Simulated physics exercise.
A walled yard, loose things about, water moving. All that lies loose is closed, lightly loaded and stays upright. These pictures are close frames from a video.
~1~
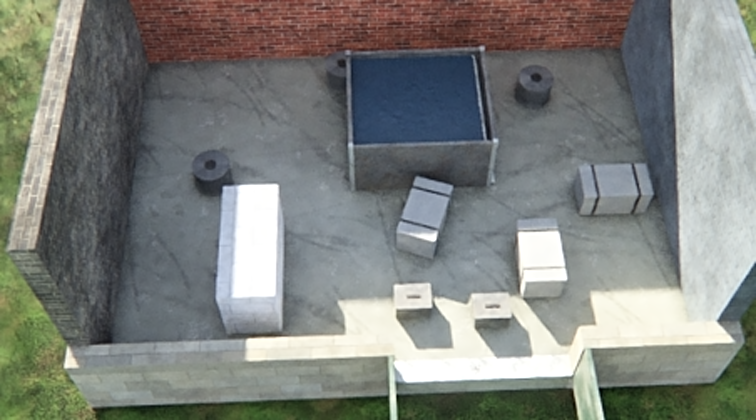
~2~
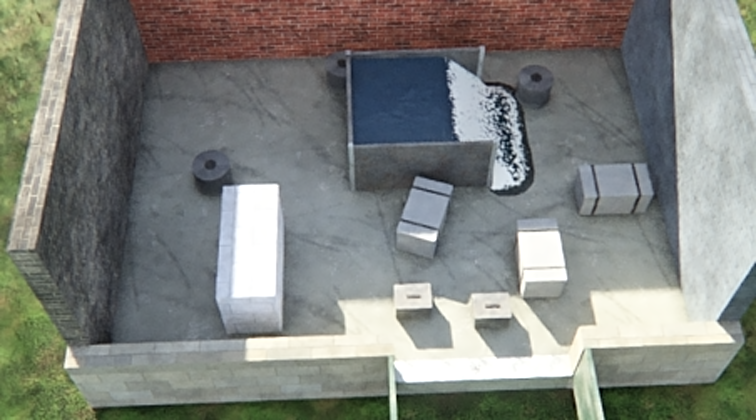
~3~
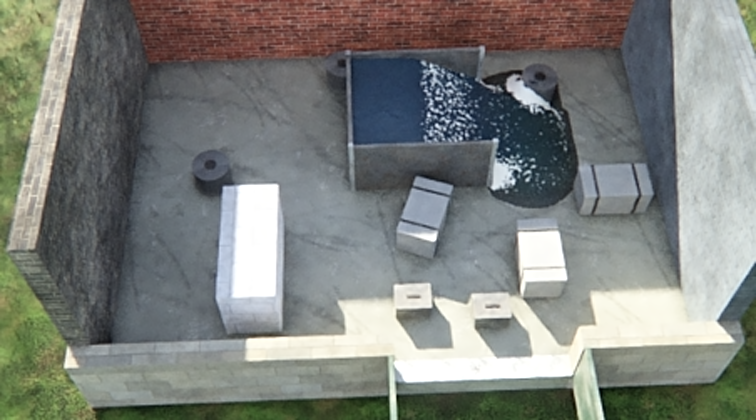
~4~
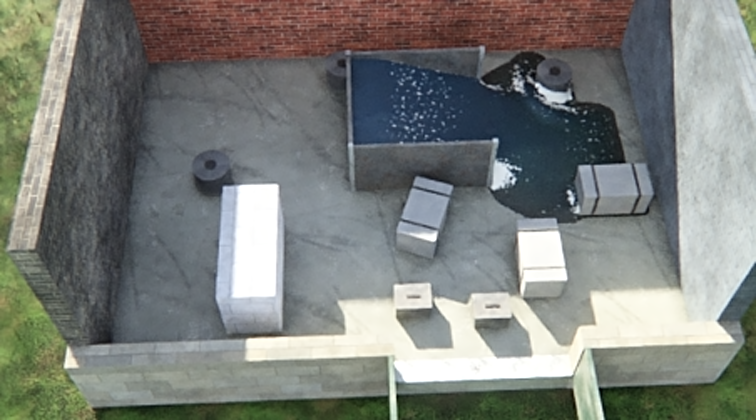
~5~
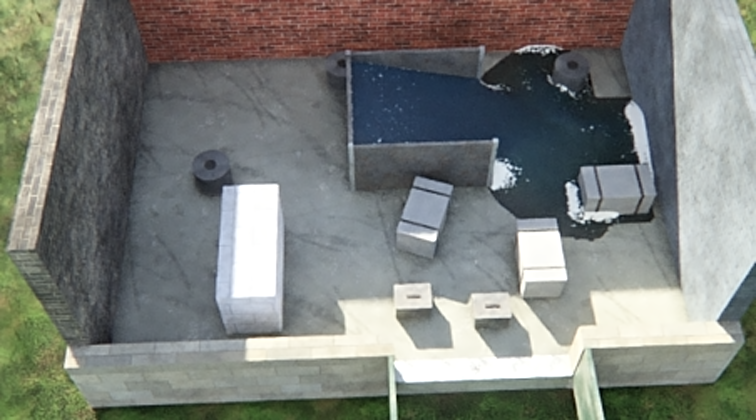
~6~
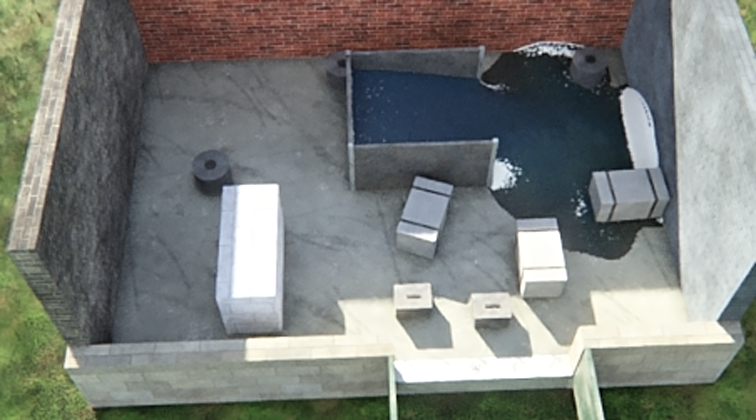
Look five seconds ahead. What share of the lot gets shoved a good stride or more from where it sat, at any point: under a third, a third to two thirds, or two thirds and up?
I expect the share pushed well aside to be two thirds or higher.
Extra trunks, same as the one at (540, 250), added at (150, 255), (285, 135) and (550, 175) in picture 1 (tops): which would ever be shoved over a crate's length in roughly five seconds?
Taking them one at a time: Remains close, then remains close, then gets driven off.
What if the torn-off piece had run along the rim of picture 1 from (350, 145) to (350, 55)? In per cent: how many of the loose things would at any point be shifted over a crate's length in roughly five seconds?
I'd say near 80 %.
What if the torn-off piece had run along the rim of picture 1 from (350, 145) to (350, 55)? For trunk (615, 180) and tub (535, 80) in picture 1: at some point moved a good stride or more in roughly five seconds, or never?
Lab note, in listed order: Didn't get there; didn't get there.
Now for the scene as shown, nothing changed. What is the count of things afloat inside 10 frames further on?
The total is 1.
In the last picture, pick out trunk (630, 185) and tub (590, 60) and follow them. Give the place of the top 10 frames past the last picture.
First object around (591, 294); second object around (528, 39).
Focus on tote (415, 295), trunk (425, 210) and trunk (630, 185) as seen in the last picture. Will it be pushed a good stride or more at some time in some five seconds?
Goes that far, short of that, goes that far.
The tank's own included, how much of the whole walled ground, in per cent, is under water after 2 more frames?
30 %.
A moment on, 1 of 8 are well off their spots; 1 afloat.
Next, 2 of 8 are well off their spots; 1 afloat.
Later, 6 of 8 are well off their spots; 3 afloat.
In the end, 6 of 8 are well off their spots, and 6 have been at some point; 2 afloat.
